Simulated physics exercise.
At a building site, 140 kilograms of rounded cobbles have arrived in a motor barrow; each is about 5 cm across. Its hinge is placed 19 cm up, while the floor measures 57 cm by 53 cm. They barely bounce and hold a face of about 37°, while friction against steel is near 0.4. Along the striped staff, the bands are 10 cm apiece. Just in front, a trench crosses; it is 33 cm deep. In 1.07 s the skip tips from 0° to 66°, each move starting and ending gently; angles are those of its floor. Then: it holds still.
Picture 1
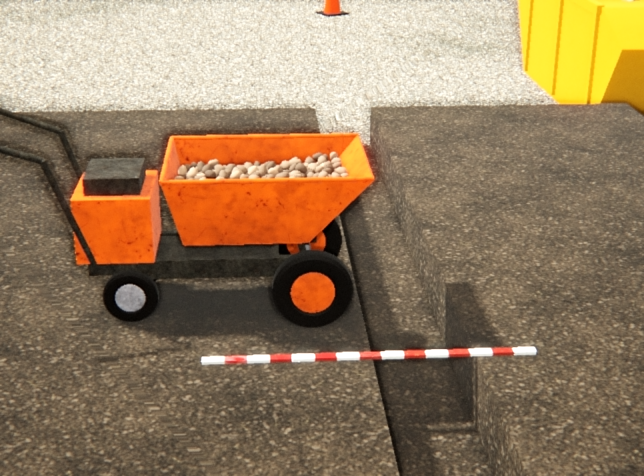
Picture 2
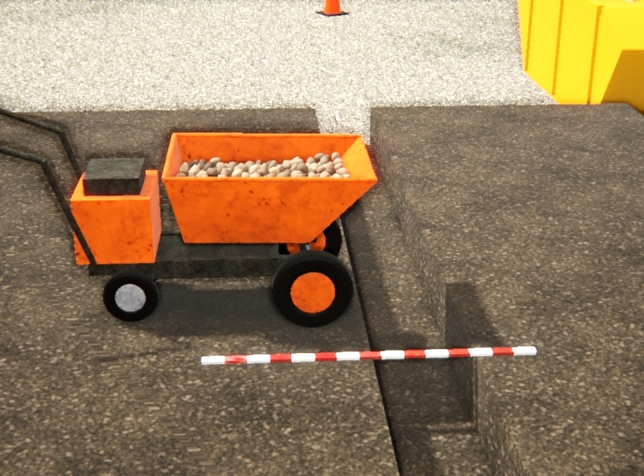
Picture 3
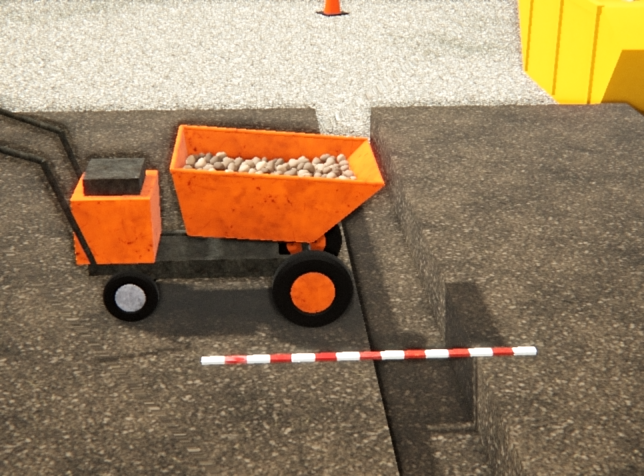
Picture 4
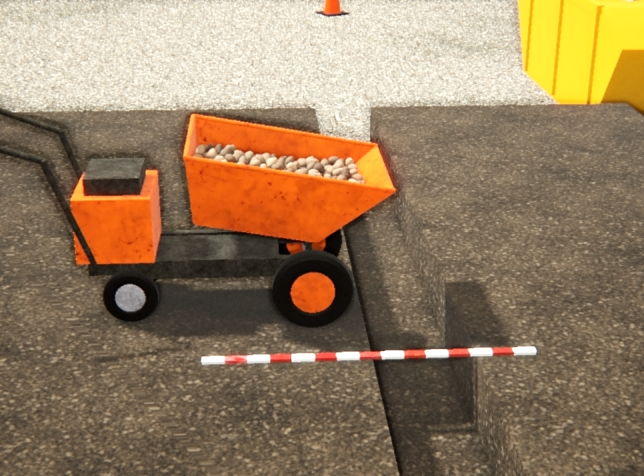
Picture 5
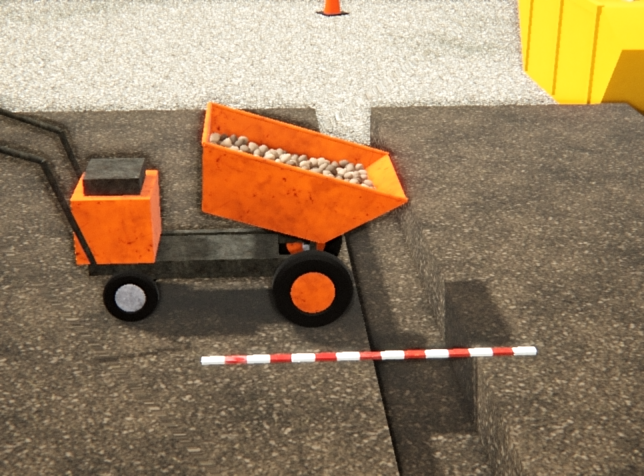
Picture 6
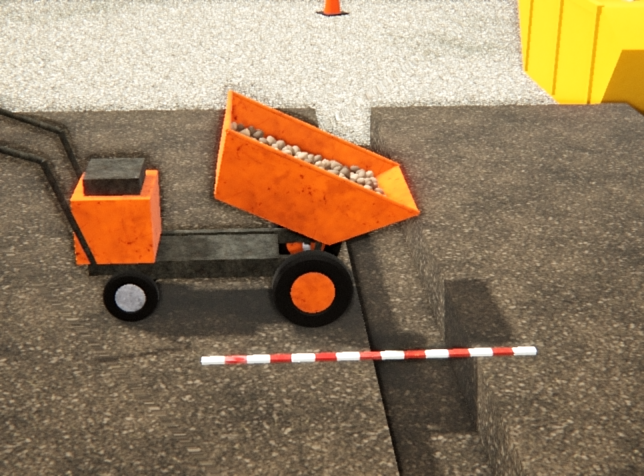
An orange dumper's skip full of stones tilts steadily up and toward the right beside a trench.
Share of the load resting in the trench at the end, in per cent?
43 per cent.
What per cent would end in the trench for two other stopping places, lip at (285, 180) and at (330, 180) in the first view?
It'd be around 100 per cent and after that around 85 per cent.
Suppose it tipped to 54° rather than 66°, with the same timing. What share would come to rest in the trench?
With that change, near 25 per cent.
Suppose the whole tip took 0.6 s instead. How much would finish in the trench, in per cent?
About 30%.
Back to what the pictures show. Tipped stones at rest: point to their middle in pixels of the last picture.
Their centre sits close to (468, 290).
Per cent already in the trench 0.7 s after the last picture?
Roughly 5% by that time.
Then, 0.4 s after the last picture the floor is at 56°, 100 % in the skip; the foremost stones are at (421, 243).
Then, 0.7 s after the last picture the floor is at 66°, 78 % in the skip, 4 % in the trench, 18 % past the trench; the foremost stones are at (498, 290).
Then, 1.1 s after the last picture the floor is at 66°, 35 % in the skip, 11 % in the trench, 54 % past the trench; the foremost stones are at (589, 286).
Then, 3.0 s after the last picture the floor is at 66°, 0 % in the skip, 43 % in the trench, 57 % past the trench; the foremost stones are past the picture's edge.
